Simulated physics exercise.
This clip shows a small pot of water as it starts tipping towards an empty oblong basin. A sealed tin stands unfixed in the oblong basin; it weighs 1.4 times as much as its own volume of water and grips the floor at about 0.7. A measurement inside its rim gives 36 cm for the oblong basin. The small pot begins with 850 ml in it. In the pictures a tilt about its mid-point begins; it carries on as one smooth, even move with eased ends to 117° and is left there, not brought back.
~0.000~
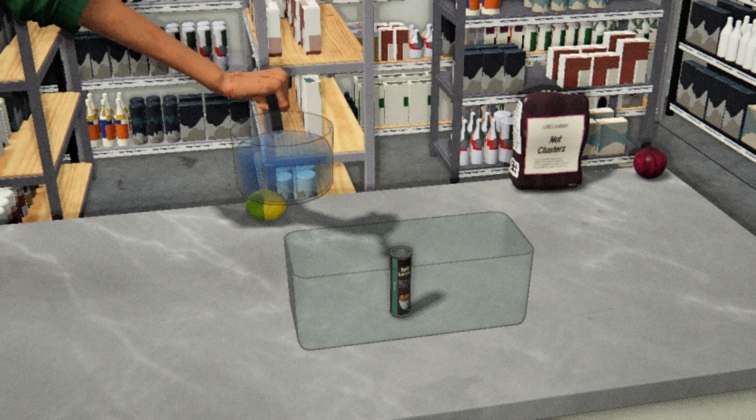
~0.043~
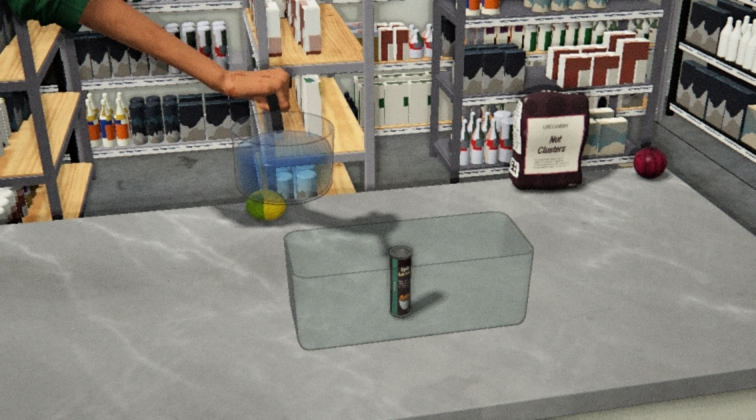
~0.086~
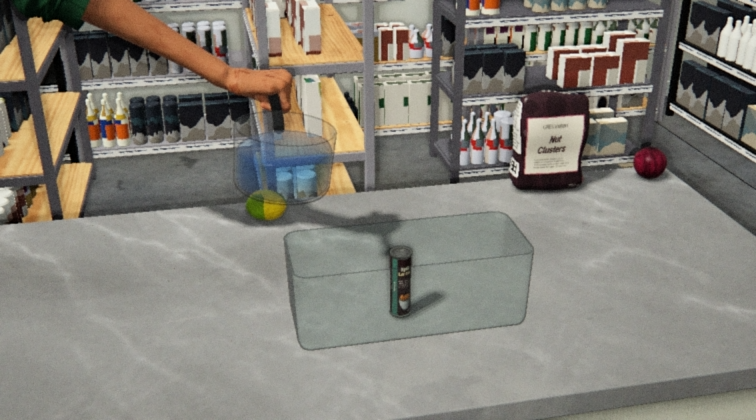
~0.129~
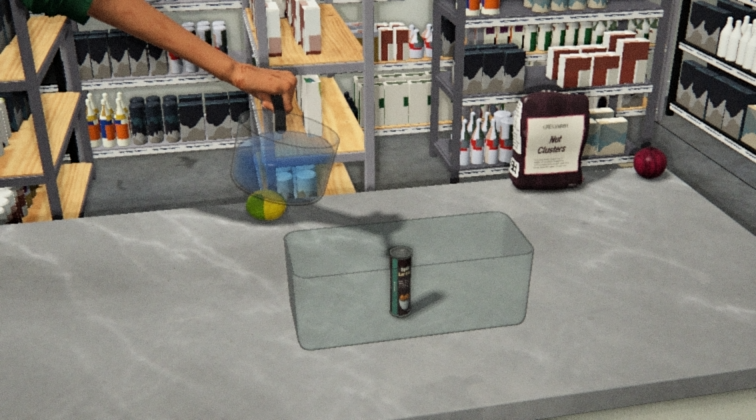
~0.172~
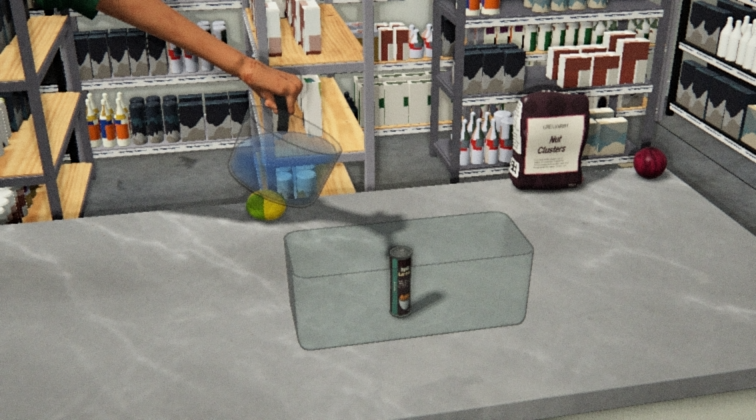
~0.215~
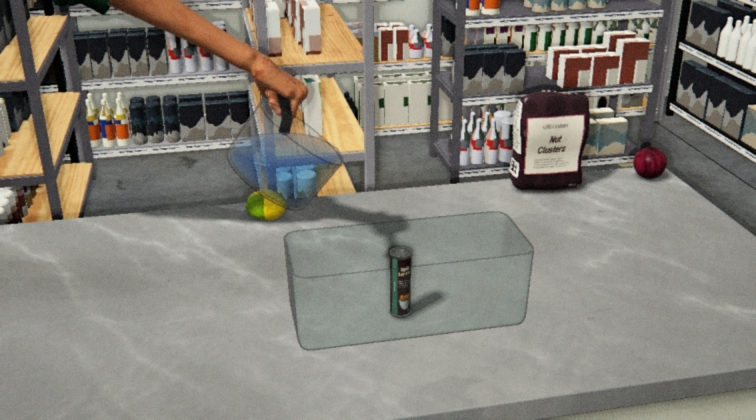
In a store aisle, a hand tilting a clear pot of blue water steadily rightward behind an empty clear basin on a grey counter.
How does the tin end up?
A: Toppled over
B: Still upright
B, still upright.
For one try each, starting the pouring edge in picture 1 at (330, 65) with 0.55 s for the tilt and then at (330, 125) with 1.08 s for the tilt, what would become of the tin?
Try 1: Tipped over; try 2: Still standing.
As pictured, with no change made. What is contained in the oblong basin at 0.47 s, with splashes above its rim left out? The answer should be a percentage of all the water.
Near 26 in a hundred.
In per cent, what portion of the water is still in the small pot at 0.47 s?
28 %.
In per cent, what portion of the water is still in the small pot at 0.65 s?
Roughly 4 percent remains.
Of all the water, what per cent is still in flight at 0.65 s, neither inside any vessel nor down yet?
Estimated airborne part: Roughly 7 per cent.
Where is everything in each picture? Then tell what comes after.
In the first frame, it leans 0°; its right rim is at (332, 126); the water meets the walls at (235, 150) and (330, 142); the oblong basin's rim runs from (289, 256) to (520, 232); the tin's top is at (401, 255).
In the second frame, it leans 2°; its right rim is at (333, 127); the water meets the walls at (235, 149) and (330, 142).
In the third frame, it leans 7°; its right rim is at (335, 131); the water meets the walls at (235, 149) and (331, 143).
In the fourth frame, it leans 15°; its right rim is at (338, 138); the water meets the walls at (236, 150) and (334, 144).
In the fifth frame, it leans 26°; its right rim is at (340, 148); the water meets the walls at (234, 150) and (337, 146).
In the sixth frame, it leans 39°; its right rim is at (340, 160); the water meets the walls at (232, 148) and (334, 148); 1 per cent is over the edge.
Then, 0.47 s in, the tilt is 110° and 27 per cent is still to pour; the tin stands where it began.
Then, 0.65 s in, the tilt is 117° and 4 per cent is still to pour; the tin stands 1 cm from where it began.
Then, 0.84 s in, the tilt is 117° and 0 per cent is still to pour; the tin stands 1 cm from where it began.
Then, 1.05 s in, the tilt is 117° and 0 per cent is still to pour; the tin stands 1 cm from where it began.
Finally, the tin stands 1 cm from where it began.
